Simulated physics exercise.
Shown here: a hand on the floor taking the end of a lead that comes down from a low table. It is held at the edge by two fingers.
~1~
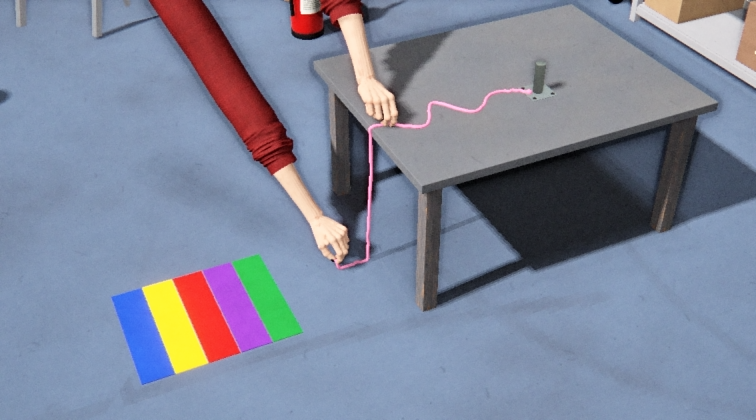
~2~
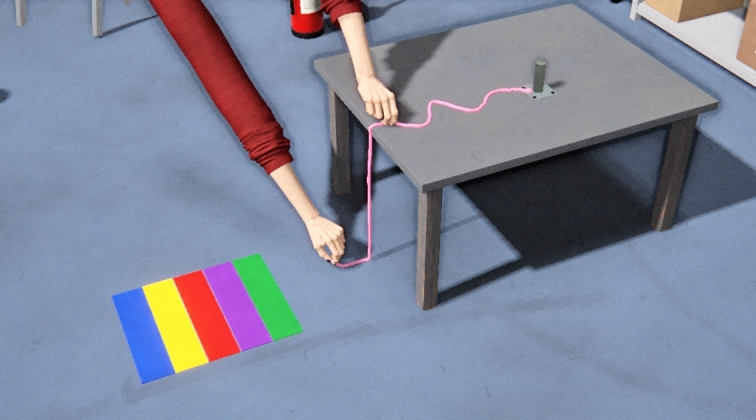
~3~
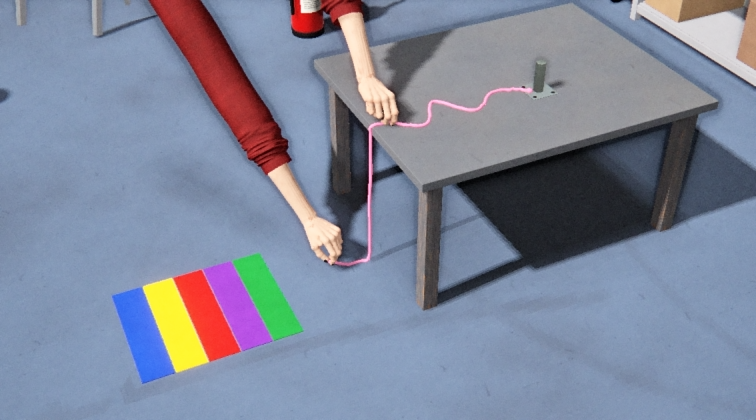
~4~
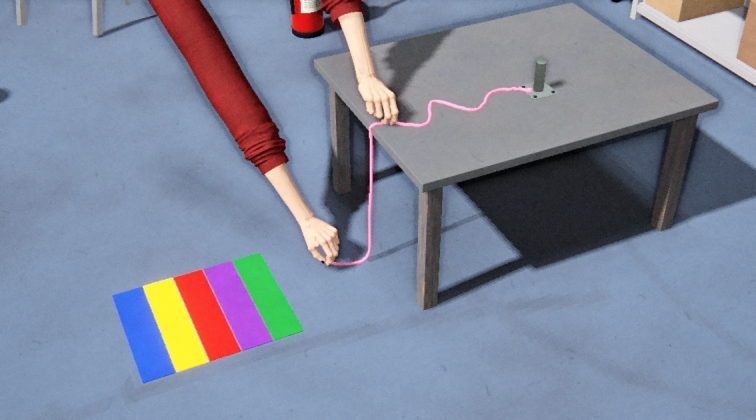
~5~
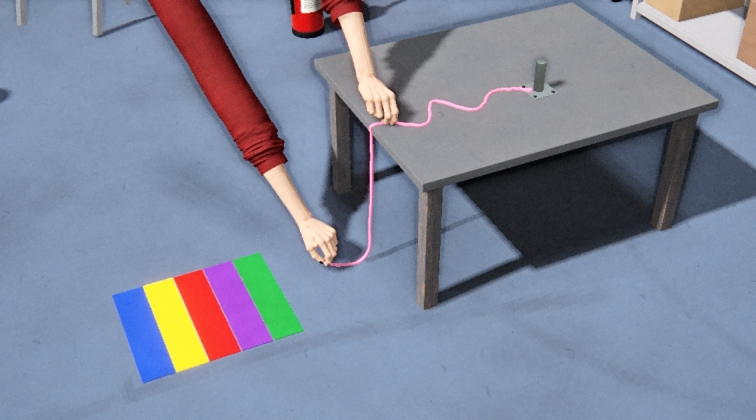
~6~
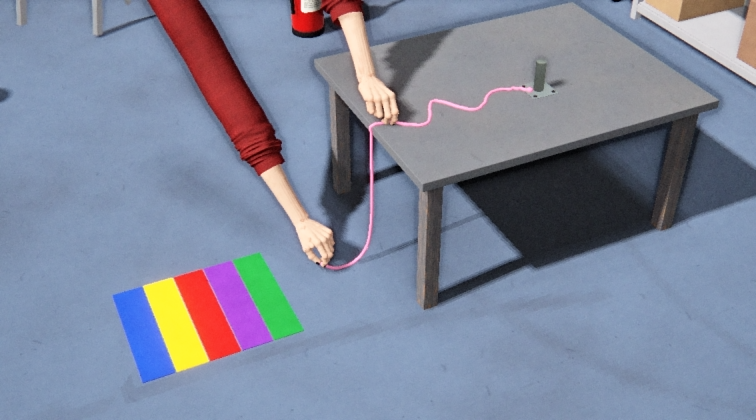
In a room with a blue-grey floor, seen from above at an angle, a low grey table stands to the right. A pink cord winds from a small upright post on the tabletop, under one hand at the near-left edge, and down to another hand near striped blue, yellow, red, purple and green panels. The lower hand draws the cord's end slightly left while the upper hand and camera stay still.
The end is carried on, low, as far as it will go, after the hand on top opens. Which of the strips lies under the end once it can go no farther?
The yellow one.
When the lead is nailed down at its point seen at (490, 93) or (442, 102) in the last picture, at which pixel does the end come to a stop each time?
In that order: (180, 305) and (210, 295).
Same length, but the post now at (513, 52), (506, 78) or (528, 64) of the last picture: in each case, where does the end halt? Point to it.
(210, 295), (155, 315) and (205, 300), roughly.
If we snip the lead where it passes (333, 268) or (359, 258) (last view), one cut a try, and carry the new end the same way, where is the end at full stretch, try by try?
Taking them in turn, near (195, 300) and near (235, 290).
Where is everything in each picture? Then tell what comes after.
In the first frame, end (336, 260); green (280, 322); purple (249, 332); red (218, 342); yellow (185, 352); blue (152, 363).
In the second frame, end (332, 261); lead through (502, 90) (458, 108) (429, 122) (371, 136) (369, 195) (370, 246).
In the third frame, end (330, 261).
In the fourth frame, end (326, 262); lead through (502, 90) (458, 107) (429, 121) (371, 135) (371, 194) (370, 245).
In the fifth frame, end (325, 262).
In the sixth frame, end (321, 263); lead through (502, 89) (458, 107) (429, 121) (371, 135) (372, 193) (368, 245).
A little later, end near (227, 292); over purple.
Next, end near (193, 302); over red.
When it is tight, end near (173, 308); over yellow. The end stops over the yellow strip.
